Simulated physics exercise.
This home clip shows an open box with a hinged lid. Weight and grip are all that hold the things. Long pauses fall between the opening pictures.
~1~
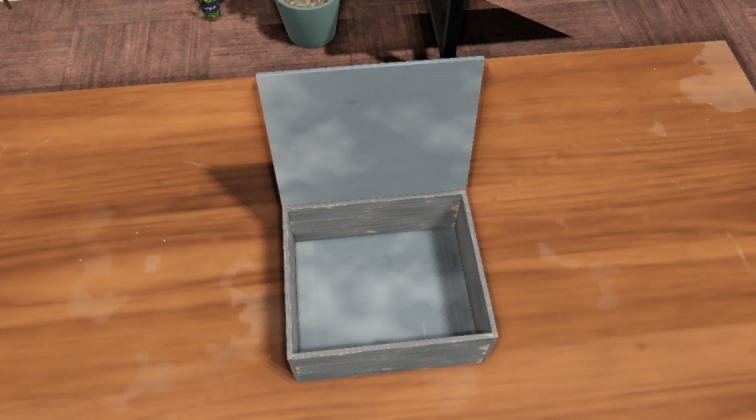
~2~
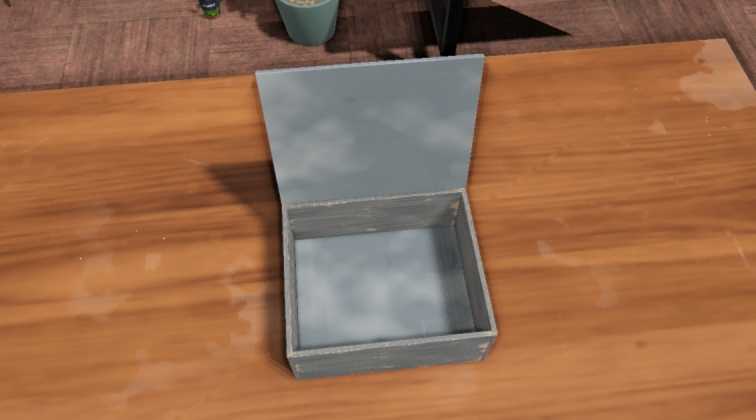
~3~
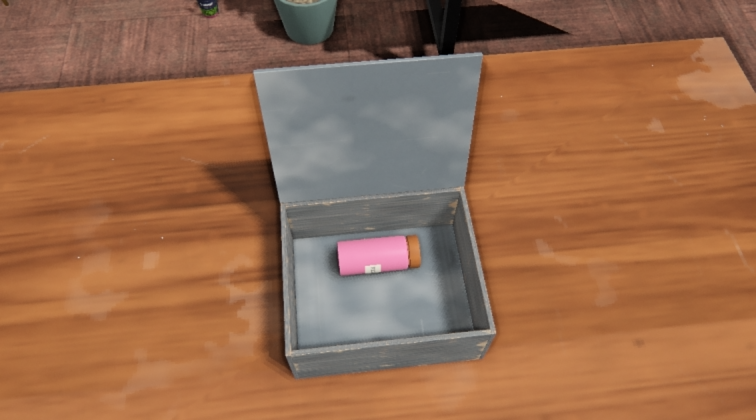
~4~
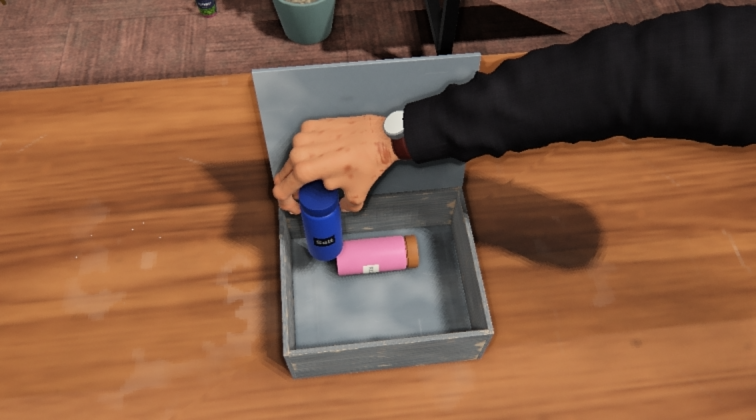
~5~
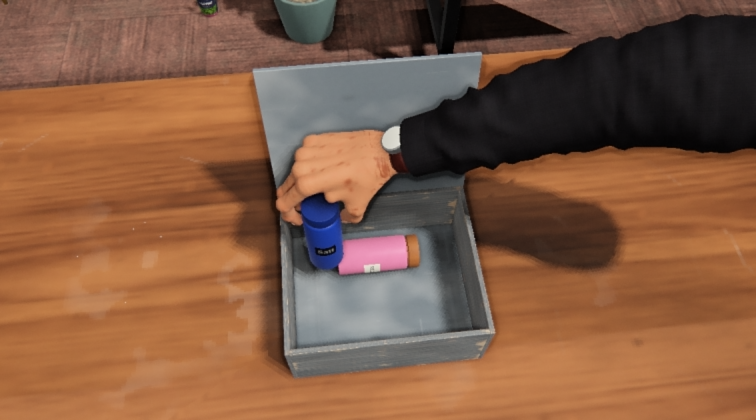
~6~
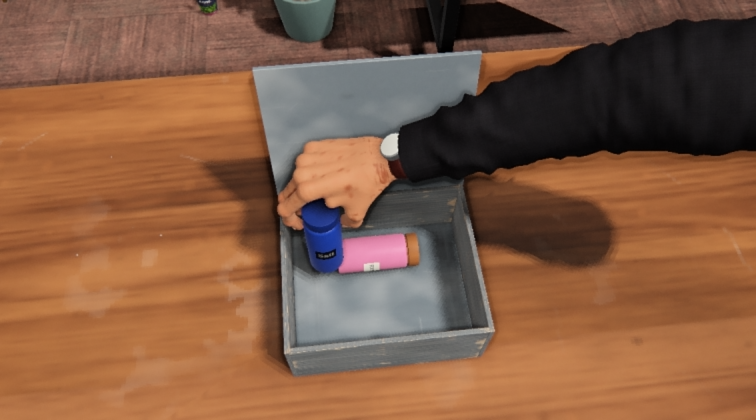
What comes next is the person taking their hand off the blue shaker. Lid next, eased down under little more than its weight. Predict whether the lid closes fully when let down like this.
Prediction: The lid closes fully.
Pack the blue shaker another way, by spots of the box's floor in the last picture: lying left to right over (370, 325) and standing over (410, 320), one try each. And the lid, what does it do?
First time it drops into place, and next time it won't go down.
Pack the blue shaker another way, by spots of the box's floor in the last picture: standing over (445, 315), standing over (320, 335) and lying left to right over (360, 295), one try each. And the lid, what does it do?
Results in order: Lid up, lid up, lid down.
Then, 1.00 s past the last view, lid starting down; blue shaker on its side near (343, 313); pink shaker displaced a little.
Then, 1.80 s past the last view, lid 43° above the rim; blue shaker on its side near (343, 313); pink shaker displaced a little.
Finally, lid shut; down or leaning hard in the box, blue shaker; pink shaker still in place. Final places as the last picture's camera would see them, blue shaker near (342, 313).
